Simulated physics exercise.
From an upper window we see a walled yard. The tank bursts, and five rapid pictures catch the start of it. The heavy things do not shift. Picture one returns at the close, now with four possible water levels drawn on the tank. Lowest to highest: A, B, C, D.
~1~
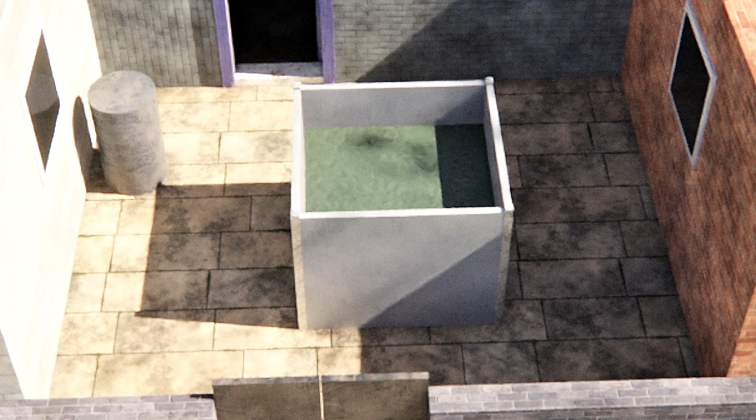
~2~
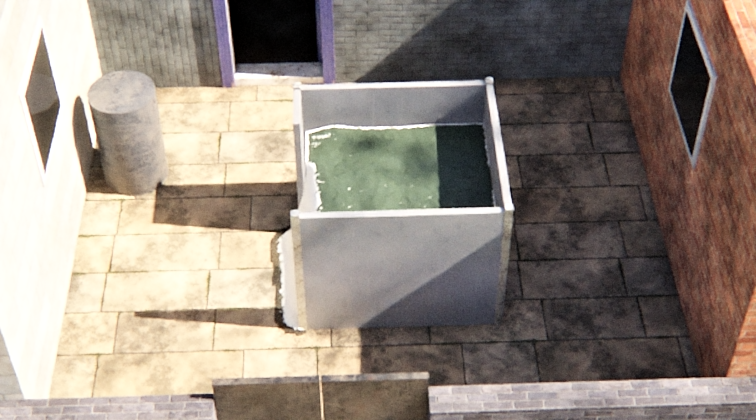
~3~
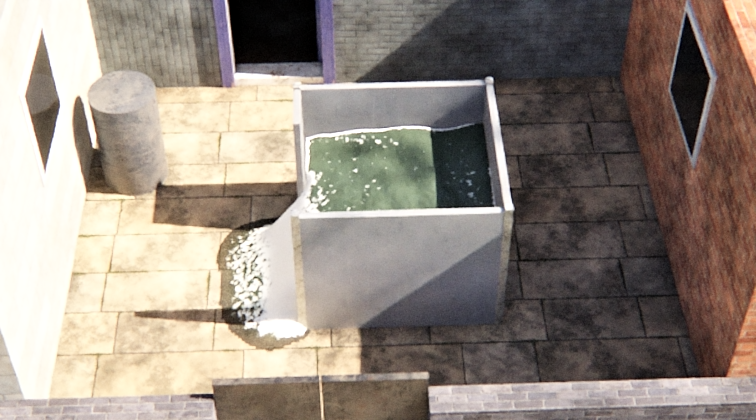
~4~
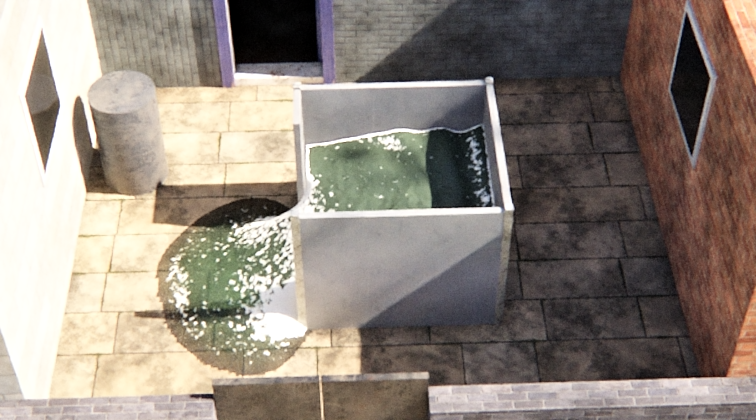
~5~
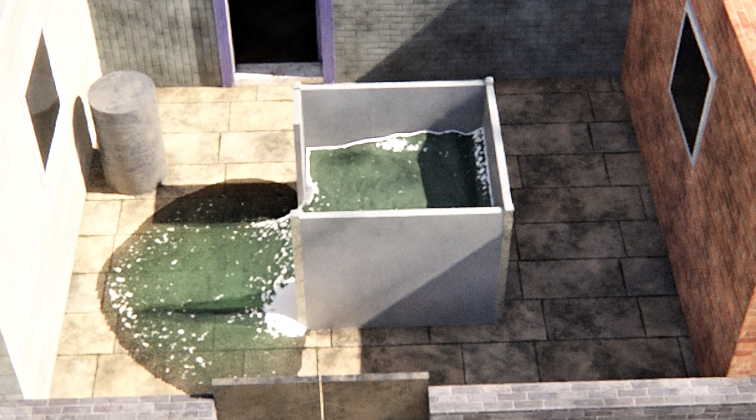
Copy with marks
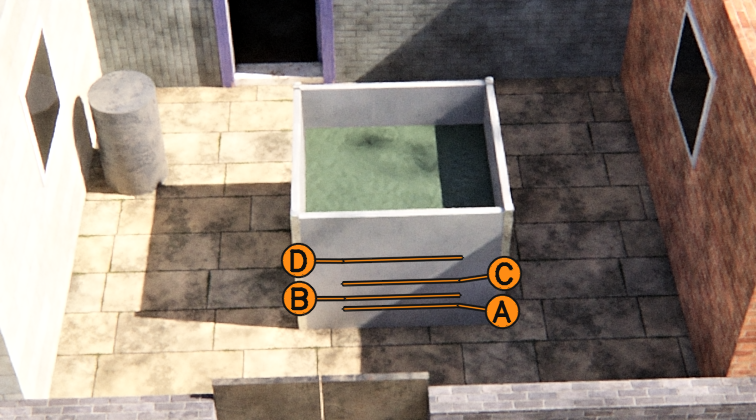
A walled yard paved with stone slabs is seen from an upper window, with a still camera. A pale, open-topped tank of green water stands in the middle, a grey cylinder to its left, a blue-purple doorway behind, and a shut gate in front. Water pours from the tank's left side, foaming white, and spreads leftward in a widening green pool while the level inside sinks.
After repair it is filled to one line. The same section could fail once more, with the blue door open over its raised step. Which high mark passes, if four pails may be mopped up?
Take D.
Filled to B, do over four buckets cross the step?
No.
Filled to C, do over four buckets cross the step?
No, not at all.
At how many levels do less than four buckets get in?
All of them.
On the marked copy, A at (401, 307); B at (401, 296); C at (401, 282); D at (402, 259); from the bottom up A, B, C, D.
With A, nothing gets over.
With B, nothing gets over.
With C, nothing gets over.
With D, a bucket or two gets in.
